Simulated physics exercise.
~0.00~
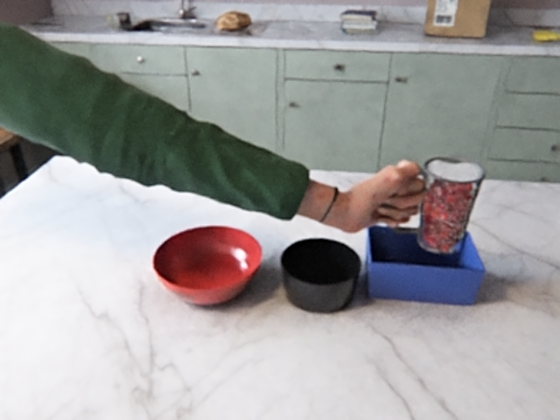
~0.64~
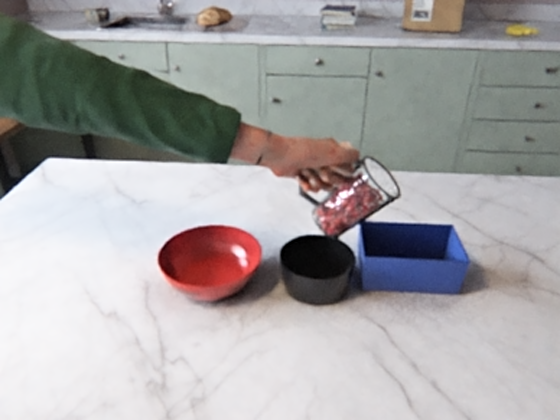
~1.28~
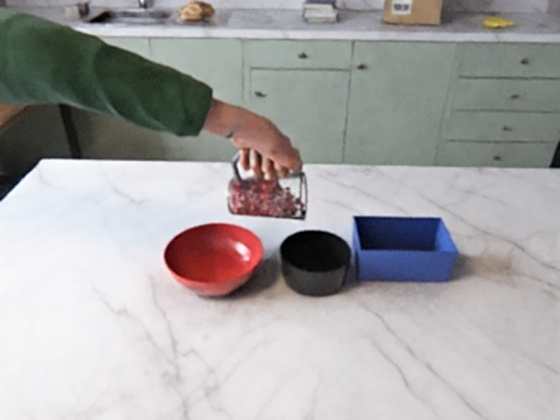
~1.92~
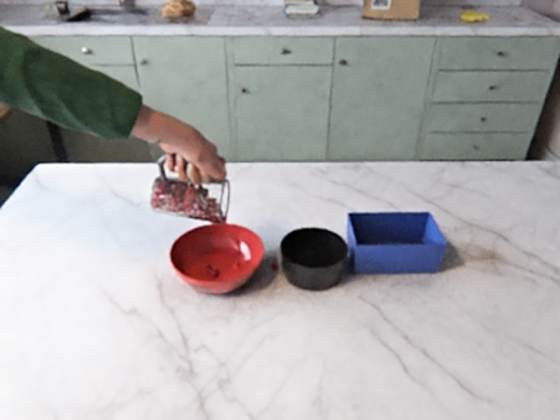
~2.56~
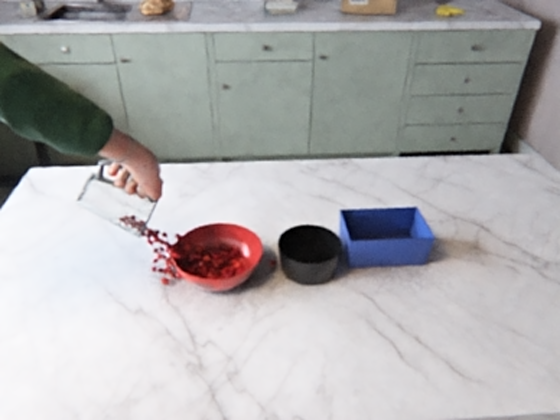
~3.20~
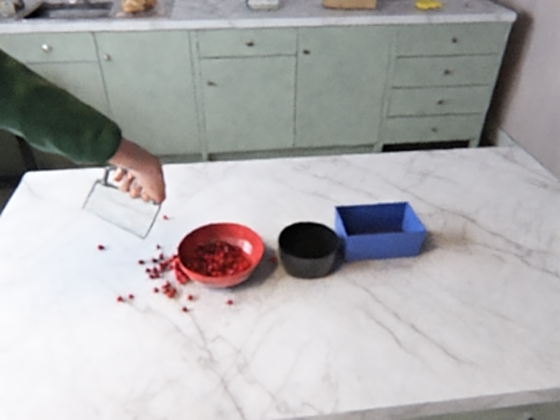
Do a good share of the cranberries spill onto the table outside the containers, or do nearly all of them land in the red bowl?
A good share of them spill onto the table beside the red bowl, though most land in that bowl. The black dish and the blue tin are left without any.
